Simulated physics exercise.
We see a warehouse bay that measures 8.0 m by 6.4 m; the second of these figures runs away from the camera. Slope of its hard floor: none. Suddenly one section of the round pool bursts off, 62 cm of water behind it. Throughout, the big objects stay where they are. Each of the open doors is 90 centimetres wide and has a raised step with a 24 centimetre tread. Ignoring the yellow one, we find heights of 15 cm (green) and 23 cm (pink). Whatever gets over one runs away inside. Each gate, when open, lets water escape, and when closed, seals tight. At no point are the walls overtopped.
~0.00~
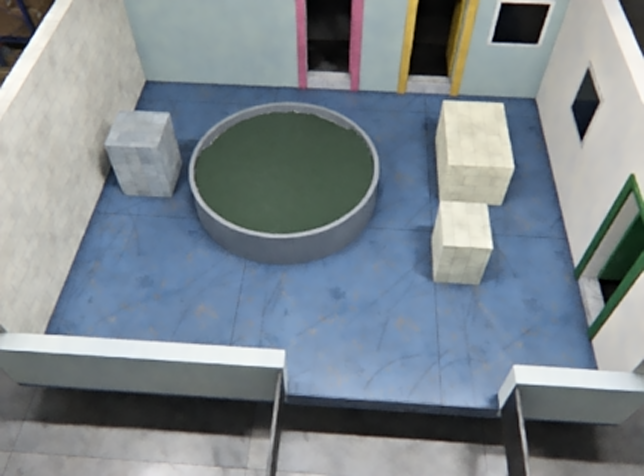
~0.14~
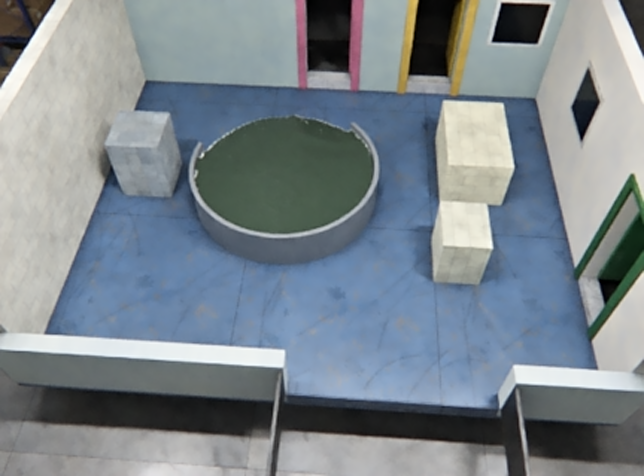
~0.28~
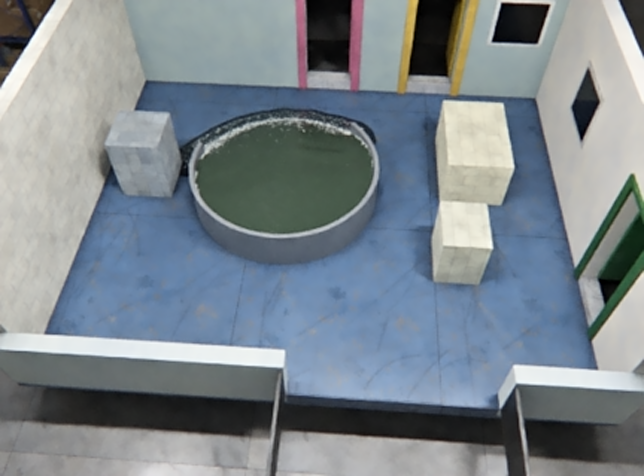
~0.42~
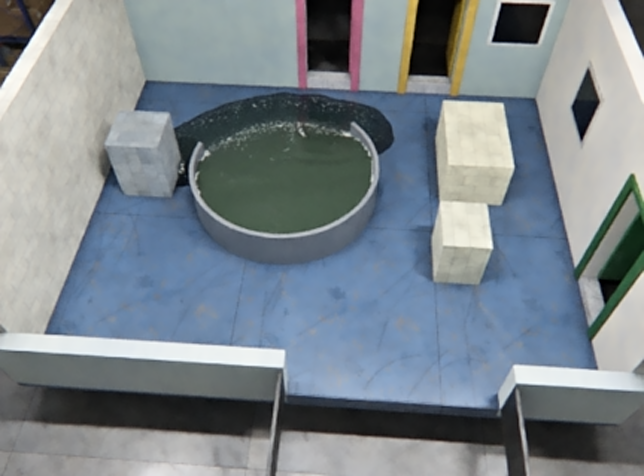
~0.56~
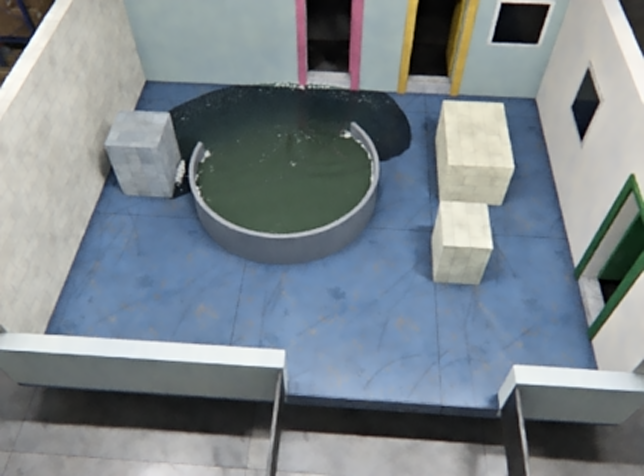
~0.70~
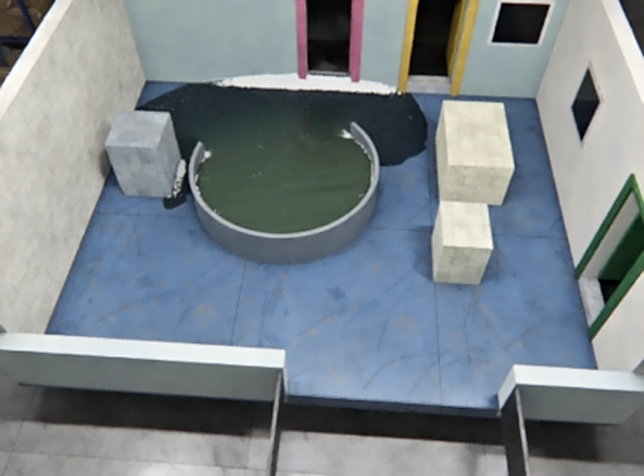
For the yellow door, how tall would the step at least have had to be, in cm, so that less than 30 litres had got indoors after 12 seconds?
It would need to be about 10 cm.
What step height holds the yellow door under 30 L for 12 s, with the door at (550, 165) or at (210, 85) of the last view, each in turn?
First place around 10.5 cm, second around 29 cm.
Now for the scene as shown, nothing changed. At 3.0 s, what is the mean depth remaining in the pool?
Average depth: Approx. 18 cm.
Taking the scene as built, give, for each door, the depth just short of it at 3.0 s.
Depths in cm: Green 0, pink 29, yellow 11.
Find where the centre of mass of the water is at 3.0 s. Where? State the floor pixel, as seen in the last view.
The water is centred around (268, 139) in the last picture's pixels.
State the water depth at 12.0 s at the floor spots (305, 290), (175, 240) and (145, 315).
Respectively 8 cm, 2 cm and 5 cm.
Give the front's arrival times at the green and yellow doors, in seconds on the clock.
Green: 4.0 s; yellow: 0.8 s.
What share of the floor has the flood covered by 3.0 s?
The wet part is about 40 per cent.
After 1.4 s water covers 30 % of the floor, deepest (52 cm) near (145, 83); 14 cm at the yellow door, 0 litres in over its 24 cm step.
After 3.0 s water covers 40 % of the floor, deepest (48 cm) near (164, 159); 11 cm at the yellow door, 0 litres in over its 24 cm step.
After 12.0 s water covers 100 % of the floor, deepest (14 cm) near (145, 158); 10 cm at the yellow door, 0 litres in over its 24 cm step.
At the yellow door as built, the water arrived by 0.9 s and peaked near 15 cm at 8.6 s.
Run again over the same 12 s with other heights there, 69 litres in over 8 cm, 20 litres over 11 cm. The limit of 30 litres is kept from about 10 cm up.
